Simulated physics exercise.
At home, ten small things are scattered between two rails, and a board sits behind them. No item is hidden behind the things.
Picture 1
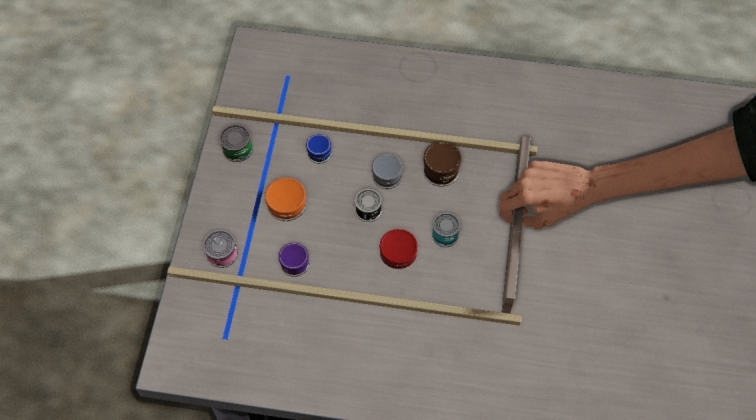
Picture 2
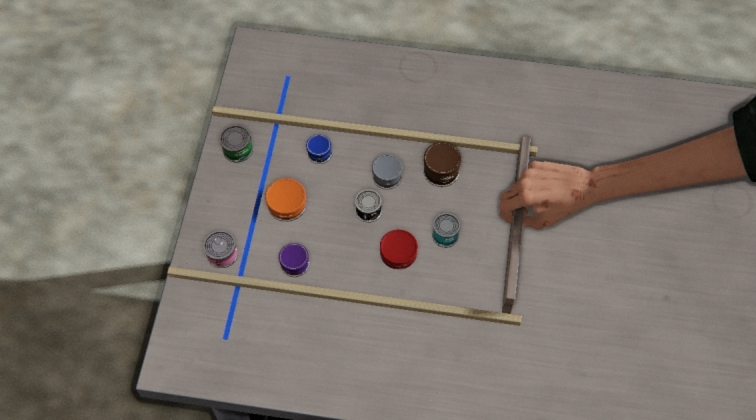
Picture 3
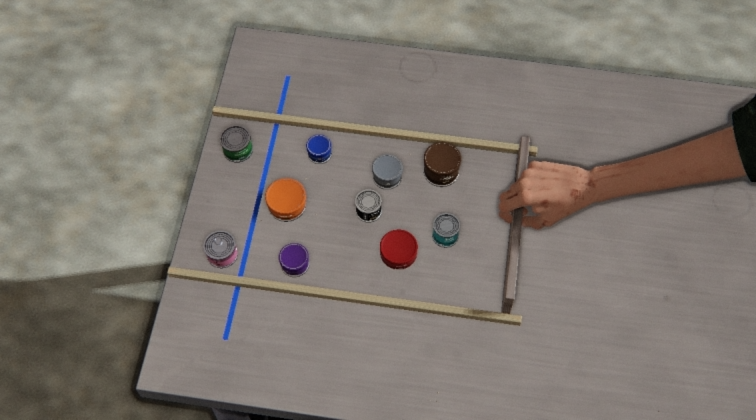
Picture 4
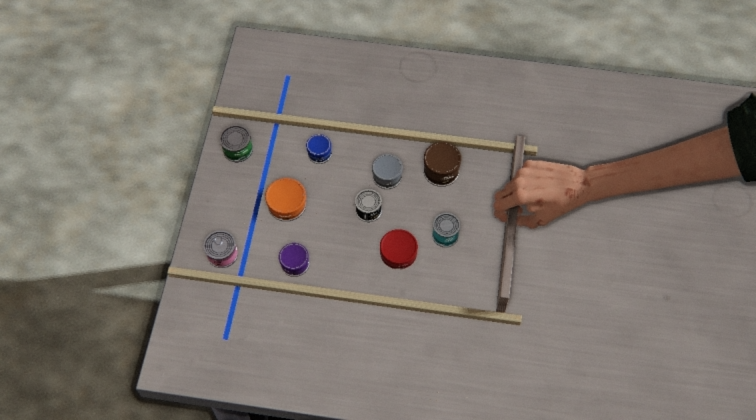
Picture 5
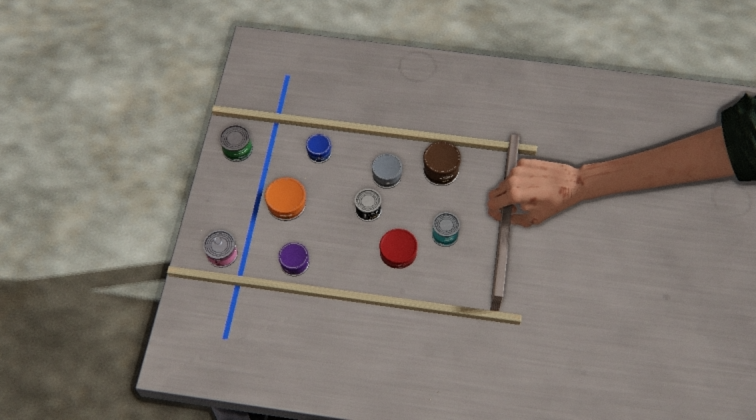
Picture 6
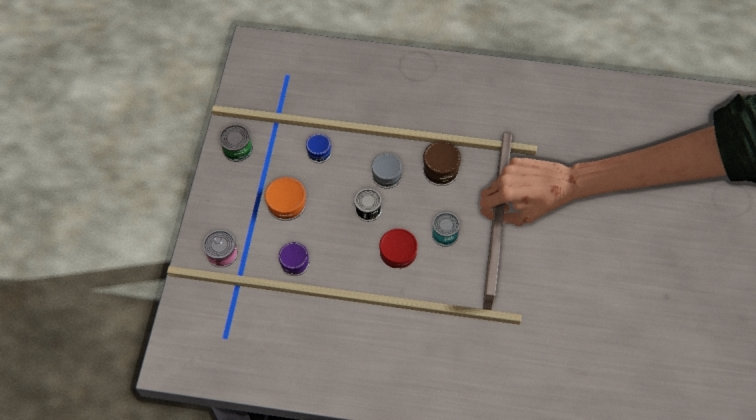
A hand on an outstretched arm from the right grips a wooden board and, after barely moving at first, slides it slightly left along two pale rails. Seen from above at a slight tilt, a grey tabletop stands over a blurred stony ground, the camera still. Ten unmoving pots sit between the rails, green and pink left of a blue line, orange beside it, brown and red farther right.
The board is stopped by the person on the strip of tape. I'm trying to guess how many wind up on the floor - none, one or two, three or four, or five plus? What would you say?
I would say none.
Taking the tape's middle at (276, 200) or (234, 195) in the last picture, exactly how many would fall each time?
Taking the two tries in order, the numbers are 0 and 2.
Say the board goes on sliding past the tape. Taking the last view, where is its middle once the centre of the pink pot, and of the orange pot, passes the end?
Around (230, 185), then around (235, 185).
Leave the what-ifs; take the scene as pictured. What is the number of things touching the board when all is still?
The count in contact is 5.
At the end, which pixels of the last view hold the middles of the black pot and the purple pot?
Near (248, 180) and (228, 260).
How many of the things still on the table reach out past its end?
The number would be 0.
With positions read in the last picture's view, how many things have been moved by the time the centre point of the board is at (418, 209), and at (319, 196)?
Tally: First 4; then 8.
Soon after, none off yet; green tin at rest near (236, 143); pink pot at rest near (221, 249); orange pot at rest near (286, 199).
At rest, the number that fall off is zero.
